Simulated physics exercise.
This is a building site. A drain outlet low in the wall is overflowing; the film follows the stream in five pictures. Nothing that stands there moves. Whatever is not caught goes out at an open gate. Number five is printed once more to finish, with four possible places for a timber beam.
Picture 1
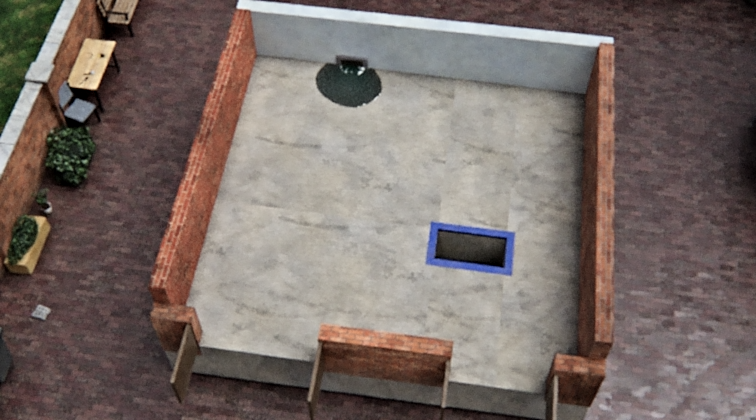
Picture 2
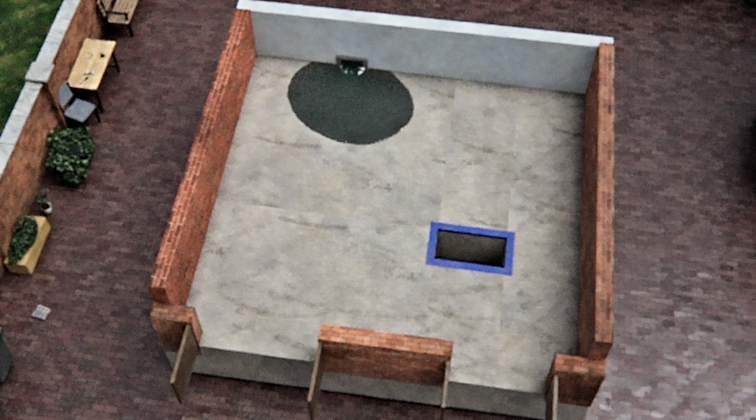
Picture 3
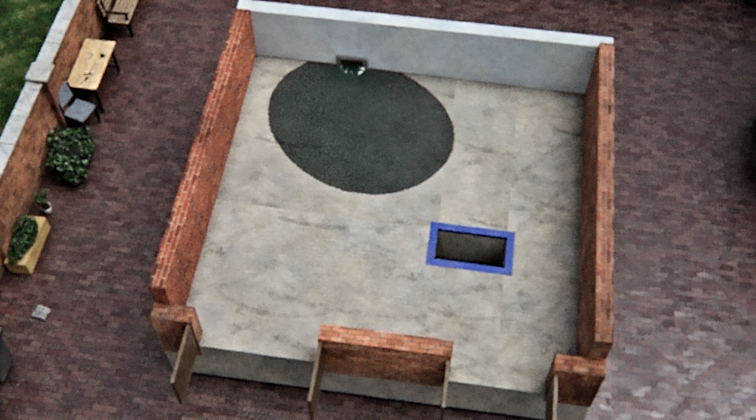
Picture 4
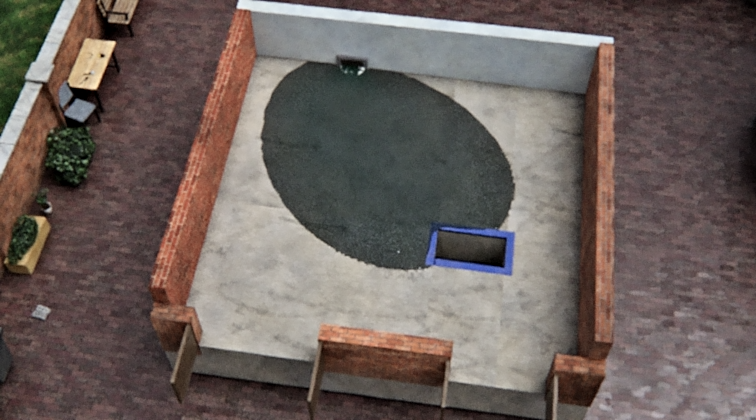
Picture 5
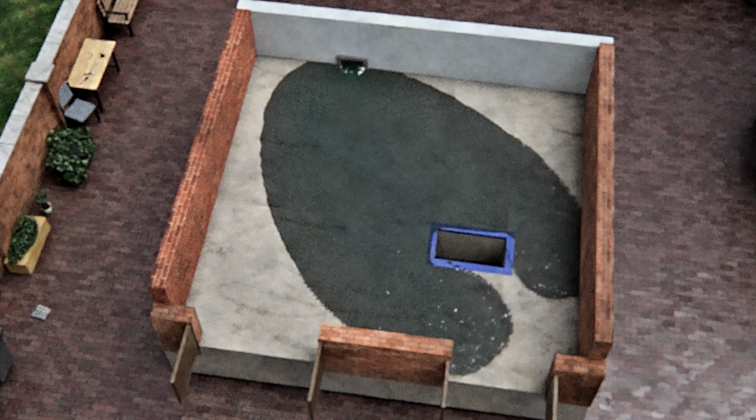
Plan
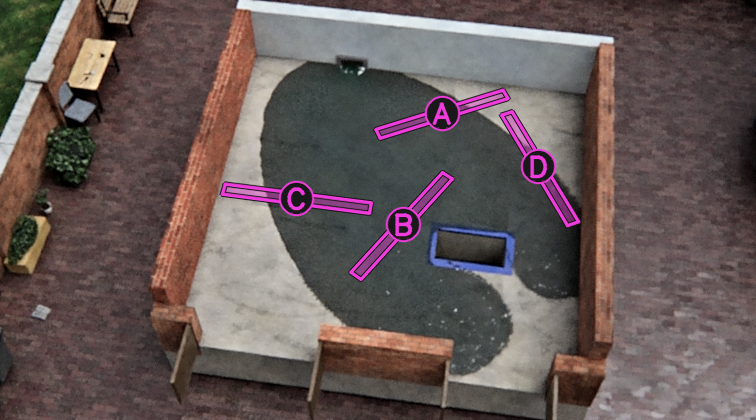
Dark water spreading from an outfall in the back wall across a brick-walled concrete floor, reaching and surrounding a blue-edged drain pit.
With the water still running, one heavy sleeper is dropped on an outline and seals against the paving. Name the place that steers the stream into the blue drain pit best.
The answer is spot C.
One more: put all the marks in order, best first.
The order is C, D, A, B.
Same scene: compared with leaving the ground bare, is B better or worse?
Worse.
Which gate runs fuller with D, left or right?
The right gate.
On the marked copy, A from (378, 133) to (505, 94); B from (355, 275) to (447, 175); C from (223, 189) to (370, 208); D from (506, 113) to (573, 223).
For spot A, about 24 % of the stream runs into the blue drain pit, about 75 % out by the gates.
For spot B, about 3 % of the stream runs into the blue drain pit, about 97 % out by the gates.
For spot C, about 58 % of the stream runs into the blue drain pit, about 42 % out by the gates.
For spot D, about 38 % of the stream runs into the blue drain pit, about 62 % out by the gates.
